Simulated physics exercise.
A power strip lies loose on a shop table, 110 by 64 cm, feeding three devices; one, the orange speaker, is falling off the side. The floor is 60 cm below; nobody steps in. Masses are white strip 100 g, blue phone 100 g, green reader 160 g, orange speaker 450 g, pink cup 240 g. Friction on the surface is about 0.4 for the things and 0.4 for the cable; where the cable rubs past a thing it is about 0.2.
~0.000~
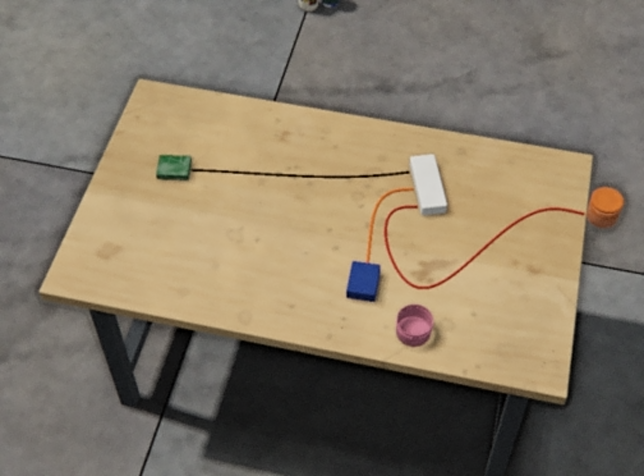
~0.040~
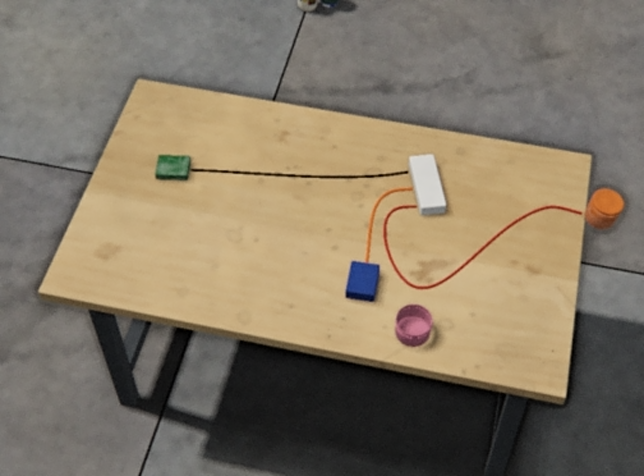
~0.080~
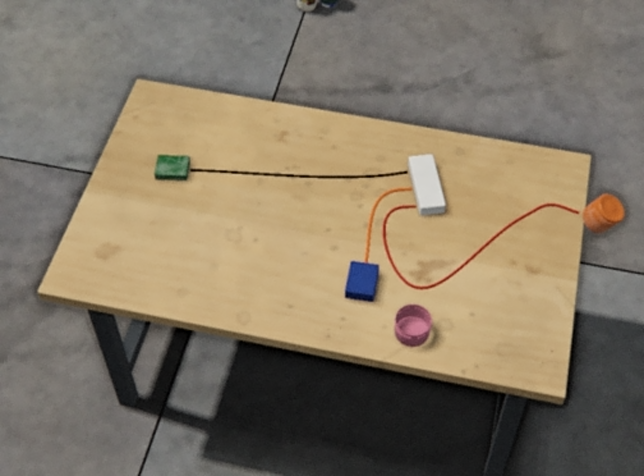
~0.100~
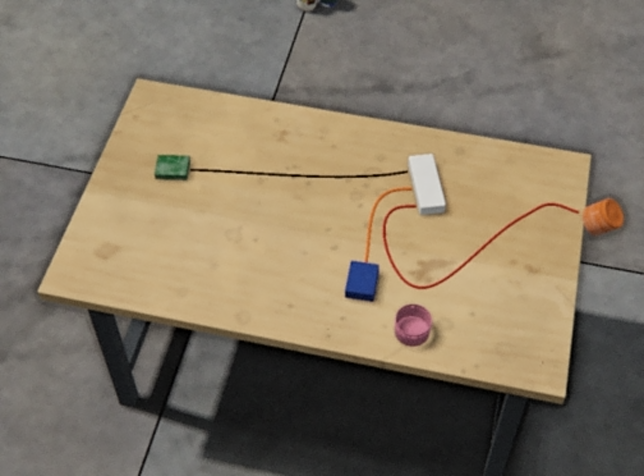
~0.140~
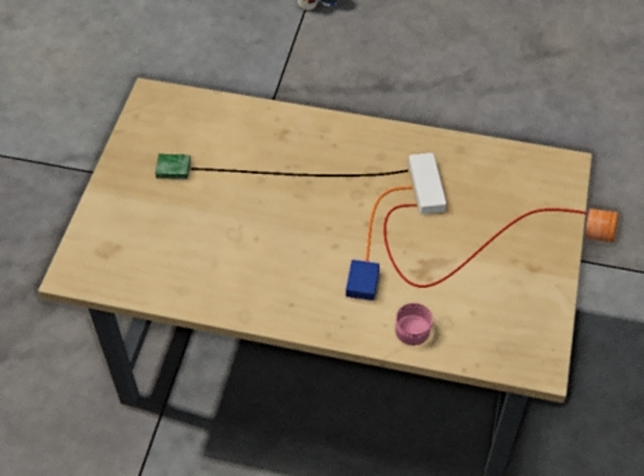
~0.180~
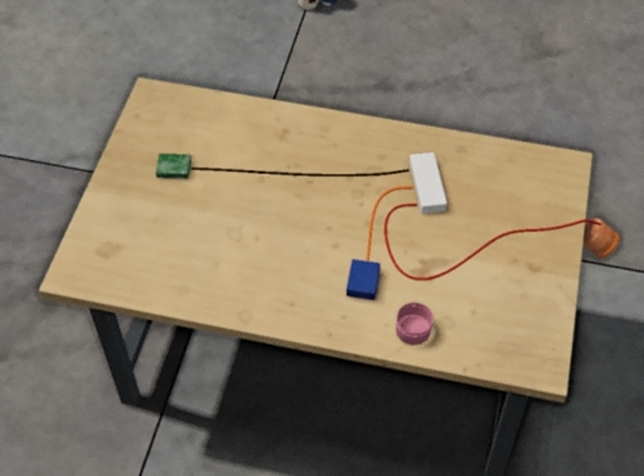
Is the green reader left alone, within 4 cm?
Result: Green reader leaves its place.
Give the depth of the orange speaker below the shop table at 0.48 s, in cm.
Some 50 cm.
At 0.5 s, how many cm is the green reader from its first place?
Some 8 cm.
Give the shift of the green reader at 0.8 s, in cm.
Some 14 cm.
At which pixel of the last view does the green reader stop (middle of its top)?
Around (237, 170).
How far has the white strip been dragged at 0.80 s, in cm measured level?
Some 16 cm.
At 0.5 s, the strip's end of the red cable at (486, 210); green reader 8 cm off its start, white strip 8 cm off its start, orange speaker over the edge.
At 0.8 s, the strip's end of the red cable at (513, 236); green reader 15 cm off its start, white strip 17 cm off its start, orange speaker over the edge.
At 1.1 s, the strip's end of the red cable at (513, 236); green reader 15 cm off its start at (237, 170), white strip 17 cm off its start at (492, 213), orange speaker over the edge.
At 1.4 s, the strip's end of the red cable at (513, 236); green reader 15 cm off its start, white strip 17 cm off its start, orange speaker over the edge.
At 2.6 s, the strip's end of the red cable at (513, 236); green reader 15 cm off its start at (237, 170), white strip 17 cm off its start at (492, 213), orange speaker over the edge.
